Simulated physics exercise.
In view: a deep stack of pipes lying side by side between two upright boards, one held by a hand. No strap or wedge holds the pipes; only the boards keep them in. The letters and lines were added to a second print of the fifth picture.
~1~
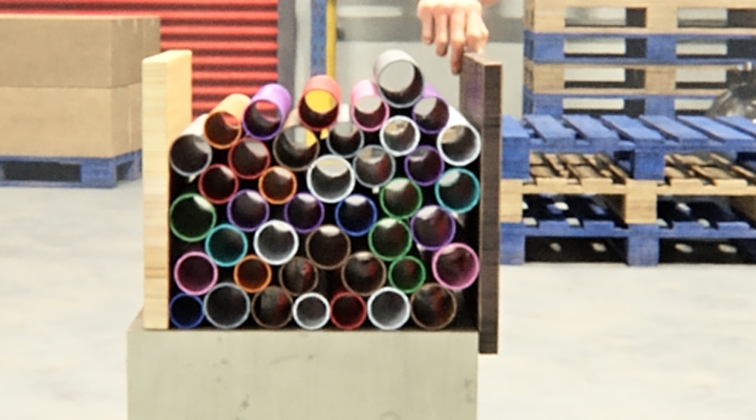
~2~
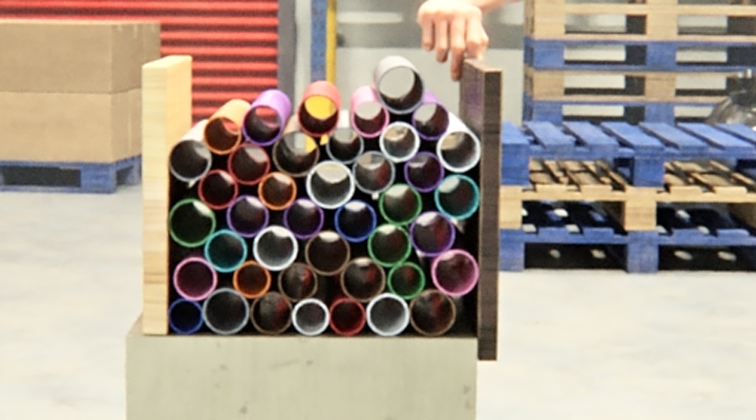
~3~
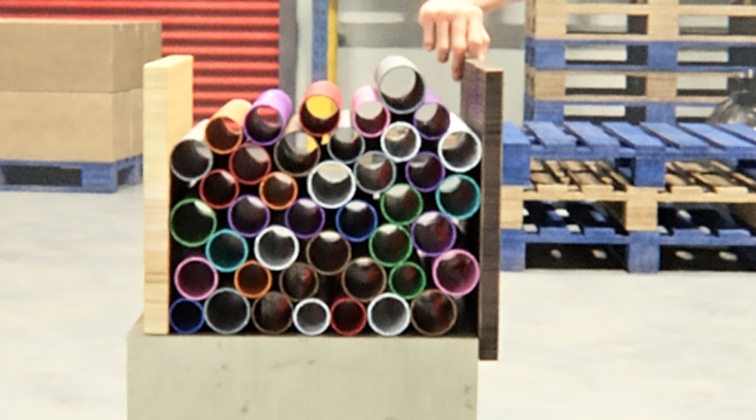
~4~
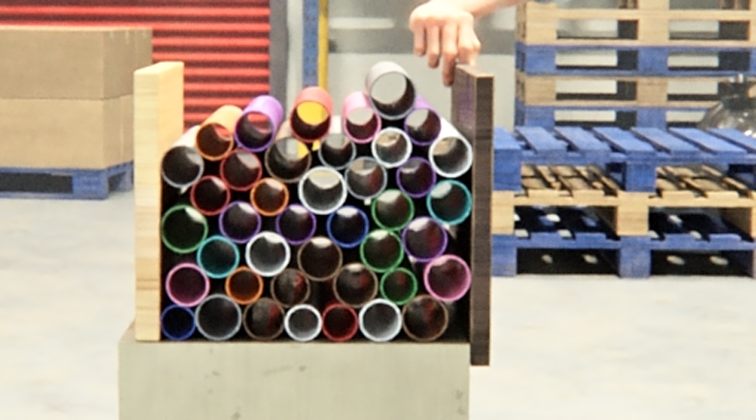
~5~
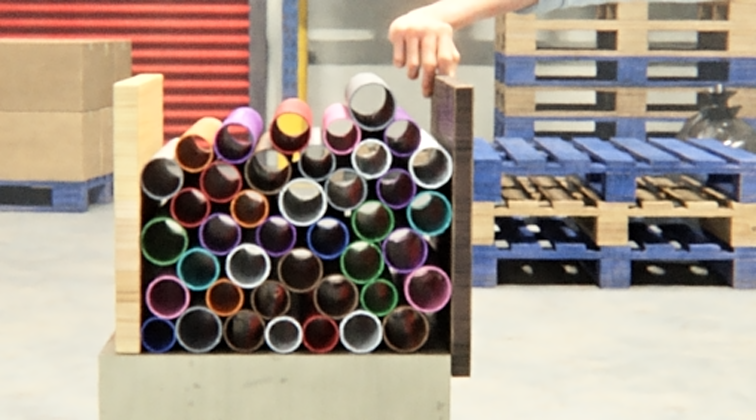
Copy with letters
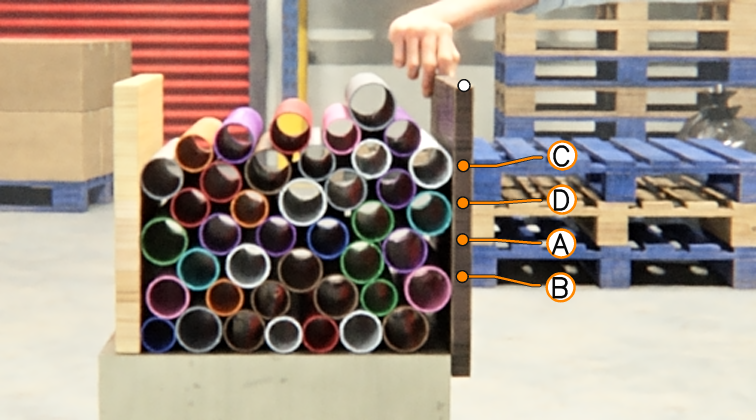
At the start, many colourful pipes lie stacked between two upright boards on a grey block, a hand gripping the top of the right board. The stack stays almost unchanged as the hand remains there, then the whole view shifts slightly, leaving everything a little further left and lower.
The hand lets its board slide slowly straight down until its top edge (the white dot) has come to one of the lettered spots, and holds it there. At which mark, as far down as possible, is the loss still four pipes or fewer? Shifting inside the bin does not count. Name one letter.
A is the limit.
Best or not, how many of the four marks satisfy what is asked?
Three of them.
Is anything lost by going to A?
Yes, at A.
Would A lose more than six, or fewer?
It loses fewer than six.
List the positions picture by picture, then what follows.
The first picture shows a pink pipe (370, 113); a grey pipe (402, 83); side board (477, 190).
The second picture shows side board (477, 197).
The third picture shows a white pipe (389, 314); a pink pipe (457, 273).
The fourth picture shows a white pipe (268, 254); a purple pipe (240, 222).
The fifth picture shows a white pipe (303, 202); a white pipe (431, 166); a pink pipe (342, 136).
On the marked copy, A at (462, 239); B at (462, 276); C at (463, 166); D at (463, 203); the white dot at (464, 86).
With A. Early on, top of the board (453, 156).
Further on, top of the board (452, 236).
At the end, top of the board (452, 239), three out over the board.
As for the rest, B more than four out over the board; C none out over the board; D three out over the board.
